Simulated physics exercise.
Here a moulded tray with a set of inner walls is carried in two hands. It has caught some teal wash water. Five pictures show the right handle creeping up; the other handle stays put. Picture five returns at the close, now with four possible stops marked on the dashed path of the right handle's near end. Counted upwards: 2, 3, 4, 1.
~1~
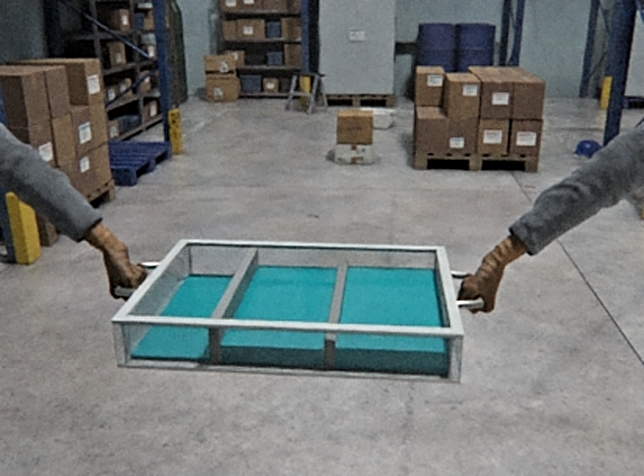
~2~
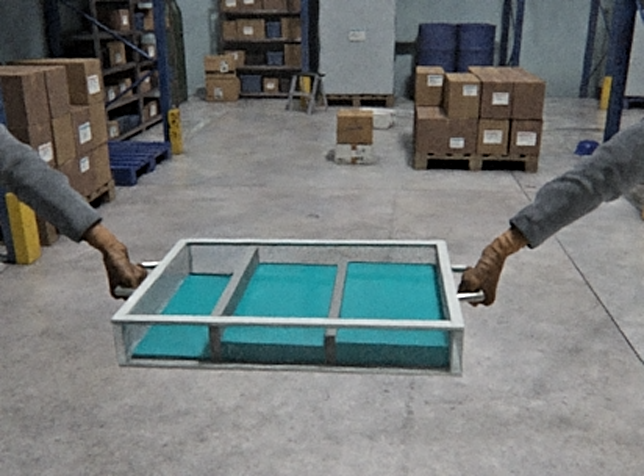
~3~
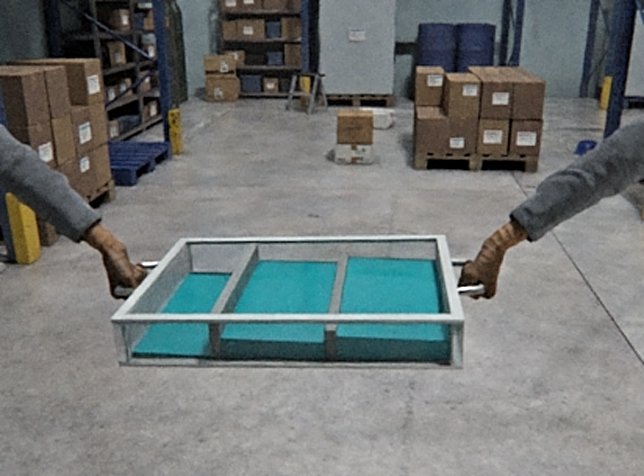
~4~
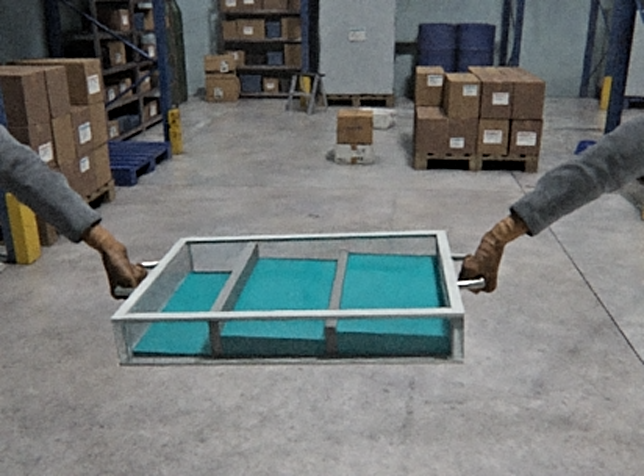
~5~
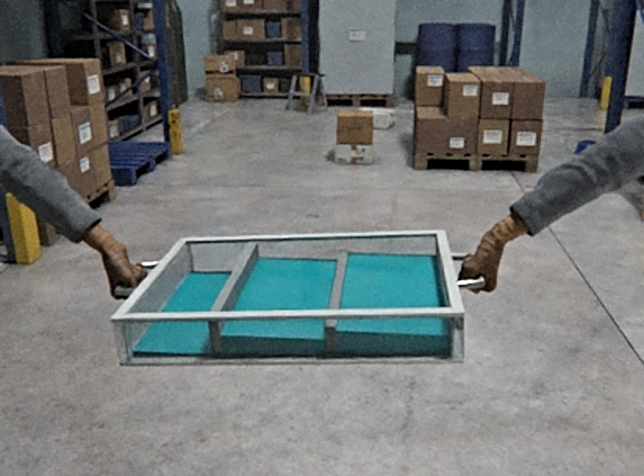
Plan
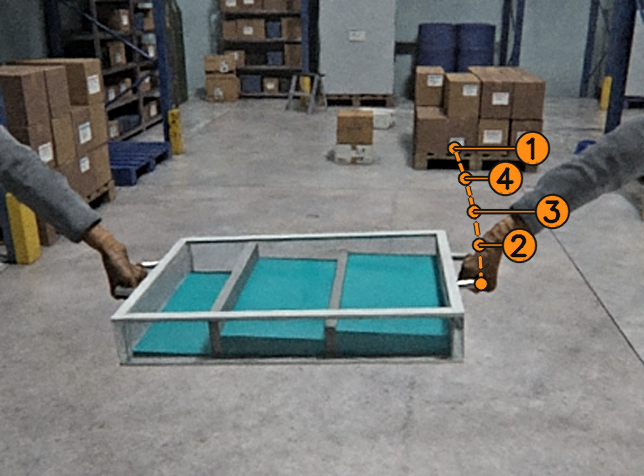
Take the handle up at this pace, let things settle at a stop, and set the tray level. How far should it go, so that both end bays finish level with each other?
Best: 4.
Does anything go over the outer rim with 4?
No, all stays in.
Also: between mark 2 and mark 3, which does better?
3 it is.
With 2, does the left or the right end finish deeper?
The right one.
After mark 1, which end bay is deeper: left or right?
The left one.
On the marked copy, 1 at (454, 148); 2 at (479, 245); 3 at (474, 211); 4 at (465, 178).
With 1, the left end bay stands much deeper than the other; nothing spills.
With 2, the right end bay stands much deeper than the other; nothing spills.
With 3, the right end bay stands much deeper than the other; nothing spills.
With 4, the two end bays stand about equally deep; nothing spills.
